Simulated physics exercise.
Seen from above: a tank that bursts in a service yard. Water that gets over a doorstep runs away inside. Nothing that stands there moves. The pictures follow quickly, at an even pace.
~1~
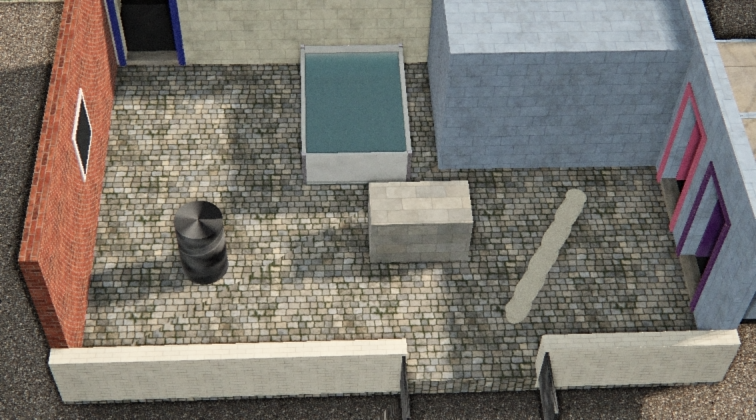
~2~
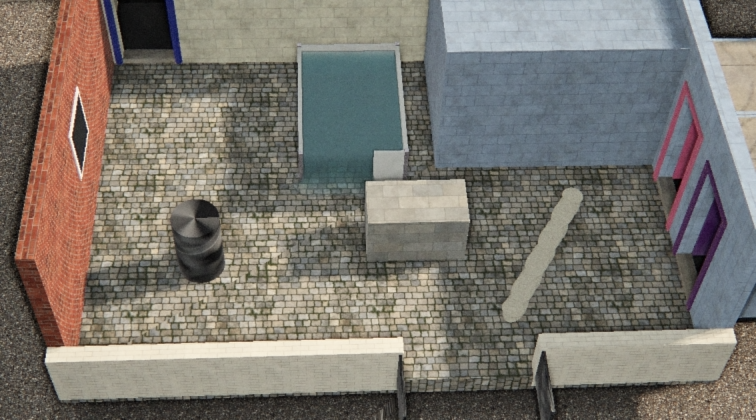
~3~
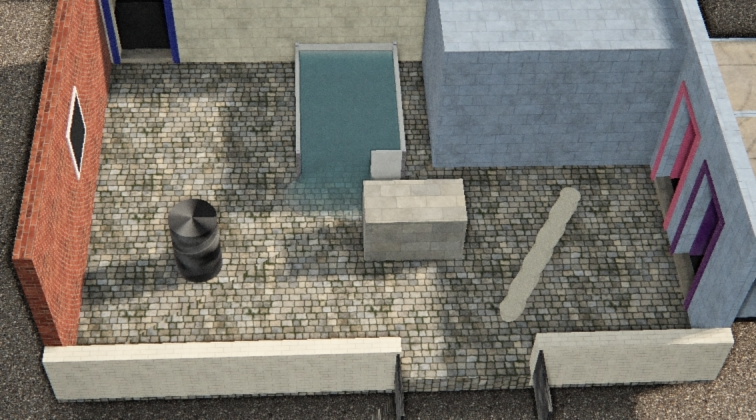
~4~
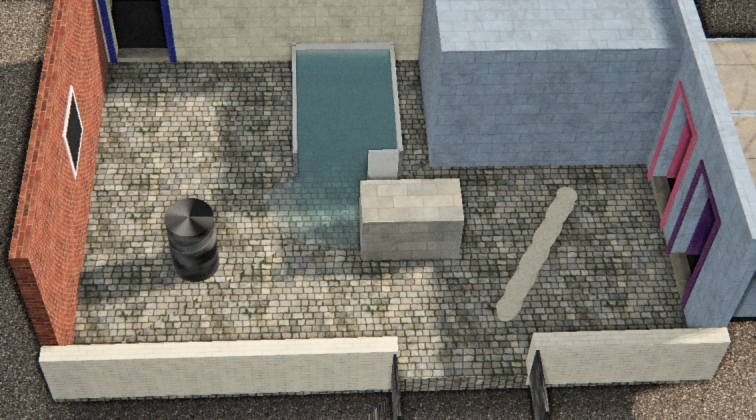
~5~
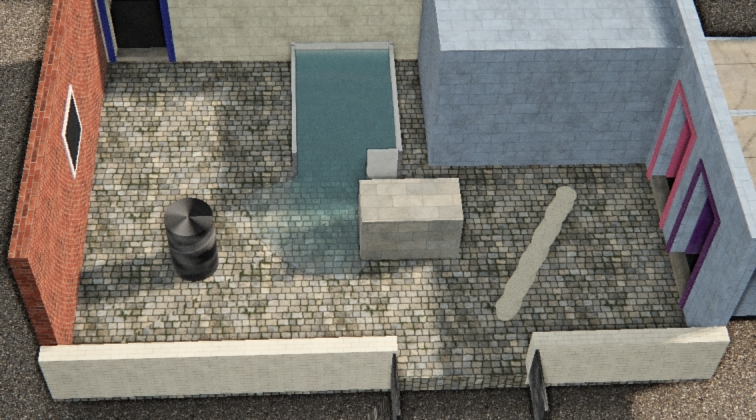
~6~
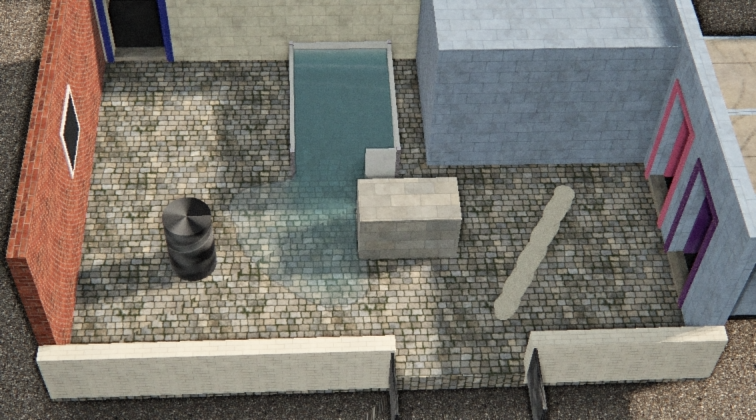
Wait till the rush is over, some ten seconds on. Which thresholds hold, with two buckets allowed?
In the end: The purple door admits no more than that; the pink door admits no more than that; the blue door admits no more than that.
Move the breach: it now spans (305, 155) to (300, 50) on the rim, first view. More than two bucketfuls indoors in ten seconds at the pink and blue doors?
In short: The pink one stays under; the blue one takes more.
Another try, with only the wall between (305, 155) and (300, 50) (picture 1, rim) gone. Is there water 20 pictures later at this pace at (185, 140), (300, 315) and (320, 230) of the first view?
One after the other: Covered, not flooded, not flooded.
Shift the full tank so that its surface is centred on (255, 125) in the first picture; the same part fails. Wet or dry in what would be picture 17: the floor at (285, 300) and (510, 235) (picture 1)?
One after the other: Under water, dry.
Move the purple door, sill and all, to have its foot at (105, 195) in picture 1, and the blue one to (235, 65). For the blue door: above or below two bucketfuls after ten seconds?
One by one: The blue door is under.
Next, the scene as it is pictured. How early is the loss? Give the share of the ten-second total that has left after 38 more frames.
I make it 60 per cent.
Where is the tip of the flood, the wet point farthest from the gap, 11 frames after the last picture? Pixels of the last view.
Roughly at (106, 370).
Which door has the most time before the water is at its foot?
That is the blue-painted one.
A moment on, water covers 20 % of the floor; the purple door not reached, the pink door not reached, the blue door not reached.
Next, water covers 35 % of the floor; the purple door not reached, the pink door not reached, the blue door not reached.
Then, water covers 45 % of the floor; the purple door not reached, the pink door wet at the sill, nothing in, the blue door not reached.
Later, water covers 75 % of the floor; the purple door wet at the sill, nothing in, the pink door wet at the sill, nothing in, the blue door not reached.
In the end, water covers 95 % of the floor; the purple door under two buckets in, the pink door wet at the sill, nothing in, the blue door wet at the sill, nothing in.
